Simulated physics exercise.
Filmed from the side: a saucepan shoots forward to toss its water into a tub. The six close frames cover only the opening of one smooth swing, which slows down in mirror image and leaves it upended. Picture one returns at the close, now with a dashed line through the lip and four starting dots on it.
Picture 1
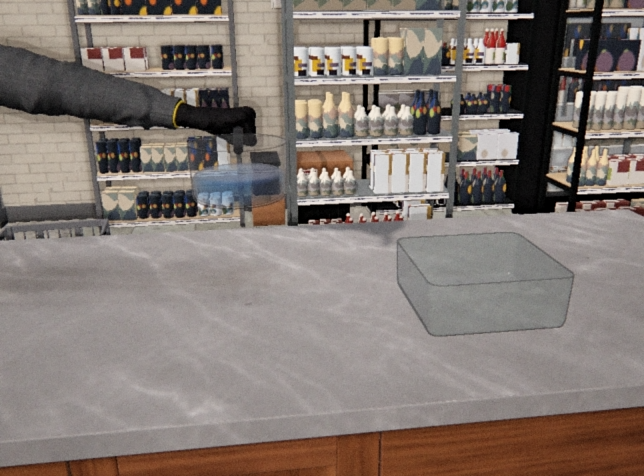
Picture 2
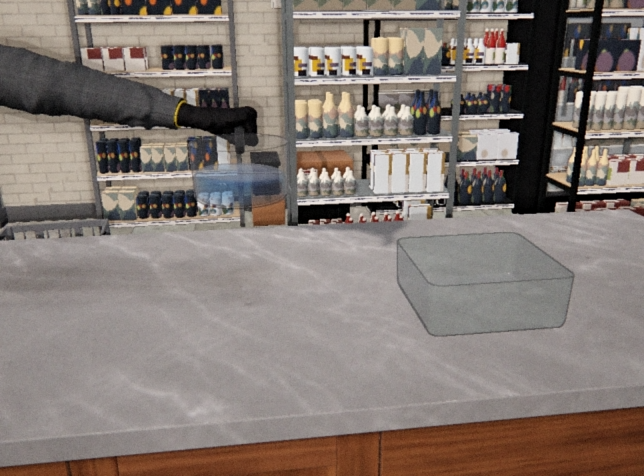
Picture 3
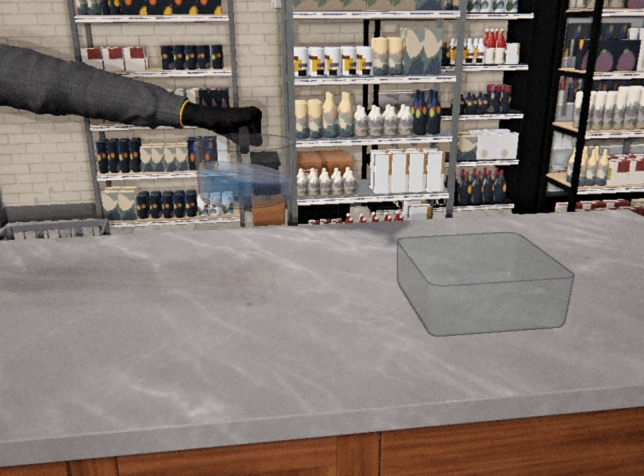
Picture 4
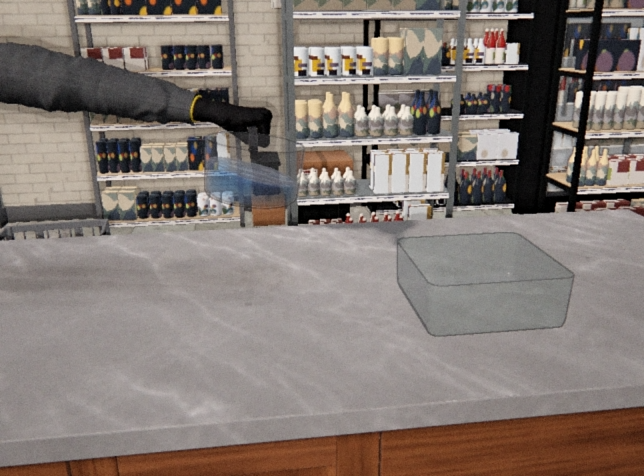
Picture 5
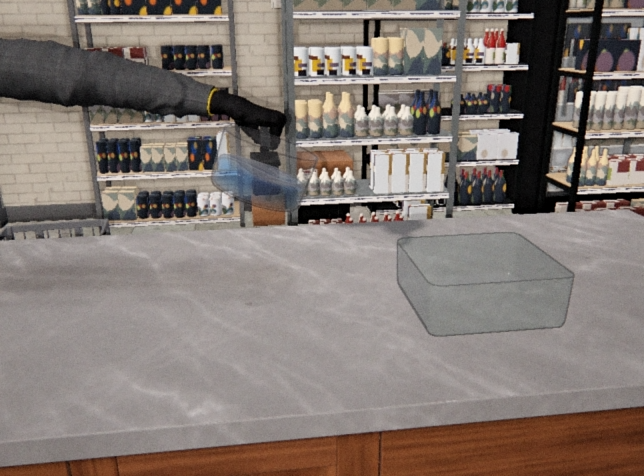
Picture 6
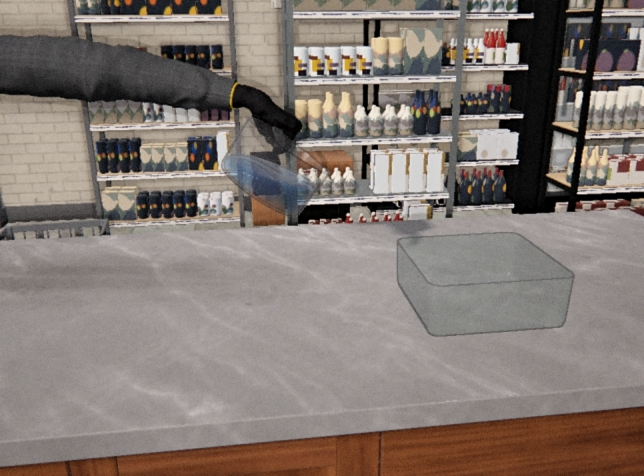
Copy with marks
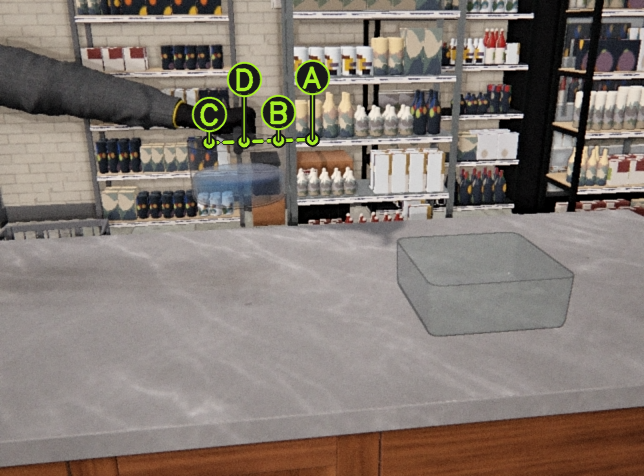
In a shop with stocked shelves along a pale brick wall, a gray-sleeved arm in a black glove holds a clear vessel of bluish water upright beyond a marble counter, where an empty clear tub sits. After barely moving, the hand shifts slightly right and tilts the vessel steadily rightward.
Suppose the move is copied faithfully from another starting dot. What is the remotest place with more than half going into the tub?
Dot A just does it.
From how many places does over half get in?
One of them.
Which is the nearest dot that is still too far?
It is B.
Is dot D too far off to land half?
Yes, that goes wrong.
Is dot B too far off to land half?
Yes, it does.
In lime, A at (312, 139); B at (278, 140); C at (209, 142); D at (244, 141).
With A, about 66 % lands in the tub, 13 % falls short and 21 % goes beside or beyond.
With B, about 9 % lands in the tub, 89 % falls short.
With C, about 0 % lands in the tub, 100 % falls short.
With D, about 0 % lands in the tub, 100 % falls short.
